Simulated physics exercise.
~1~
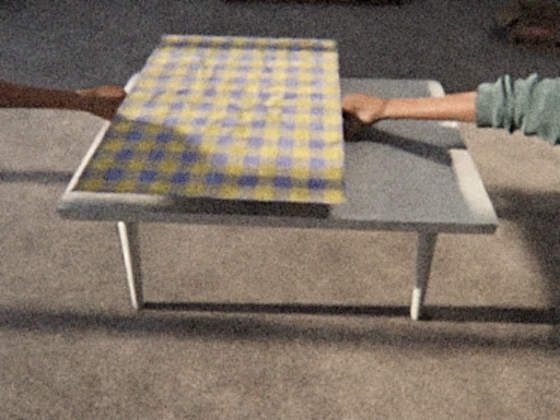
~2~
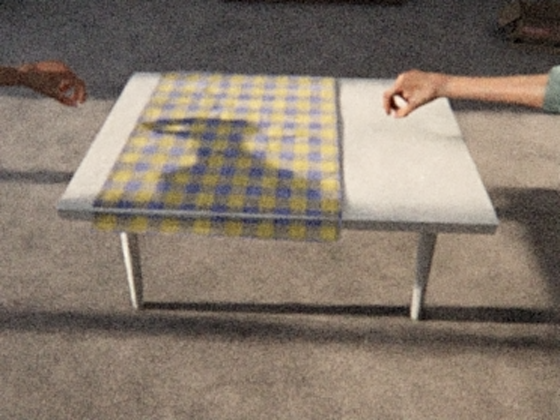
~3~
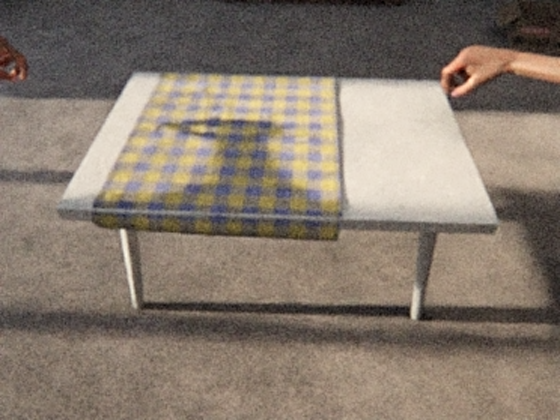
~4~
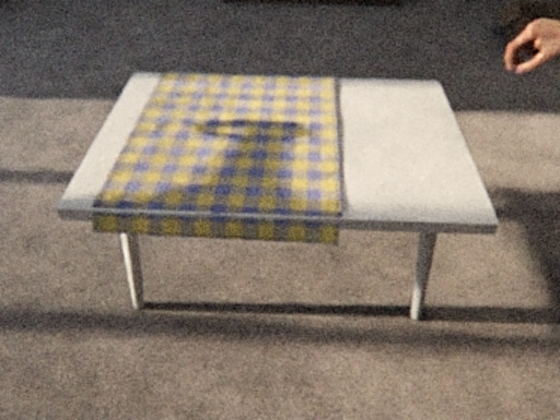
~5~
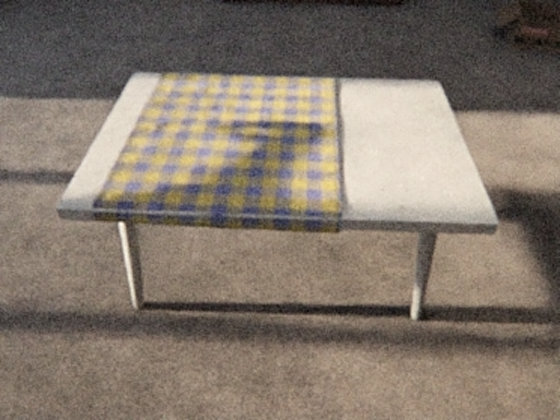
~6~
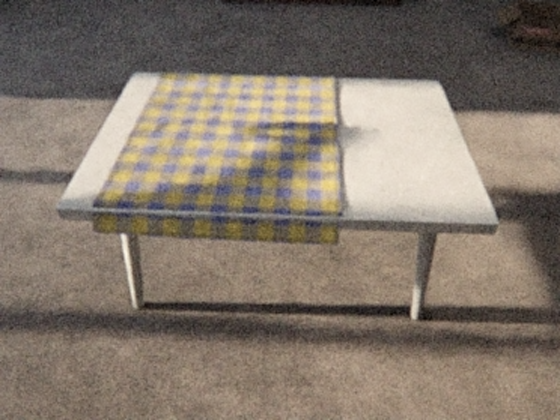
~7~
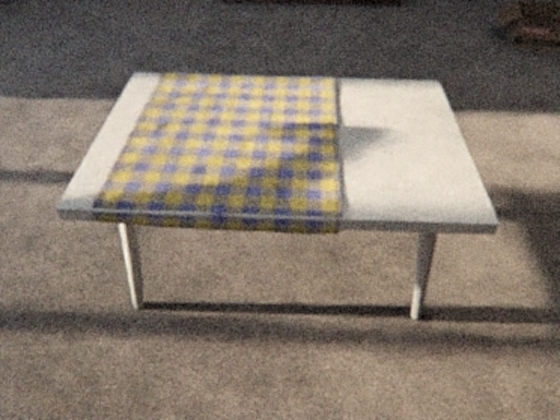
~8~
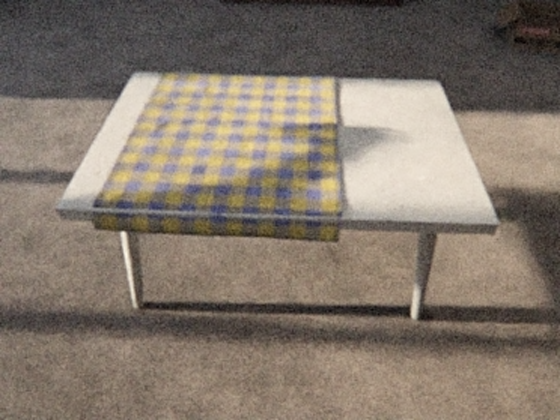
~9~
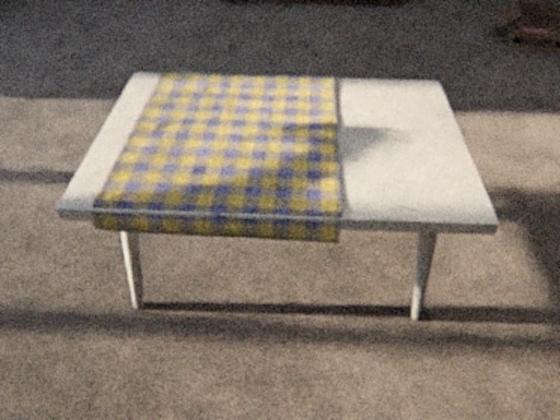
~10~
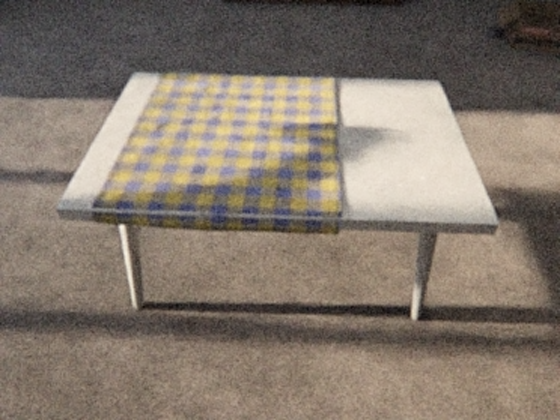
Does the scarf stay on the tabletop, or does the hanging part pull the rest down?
The scarf stays on the tabletop, with only its near end hanging over the front edge.
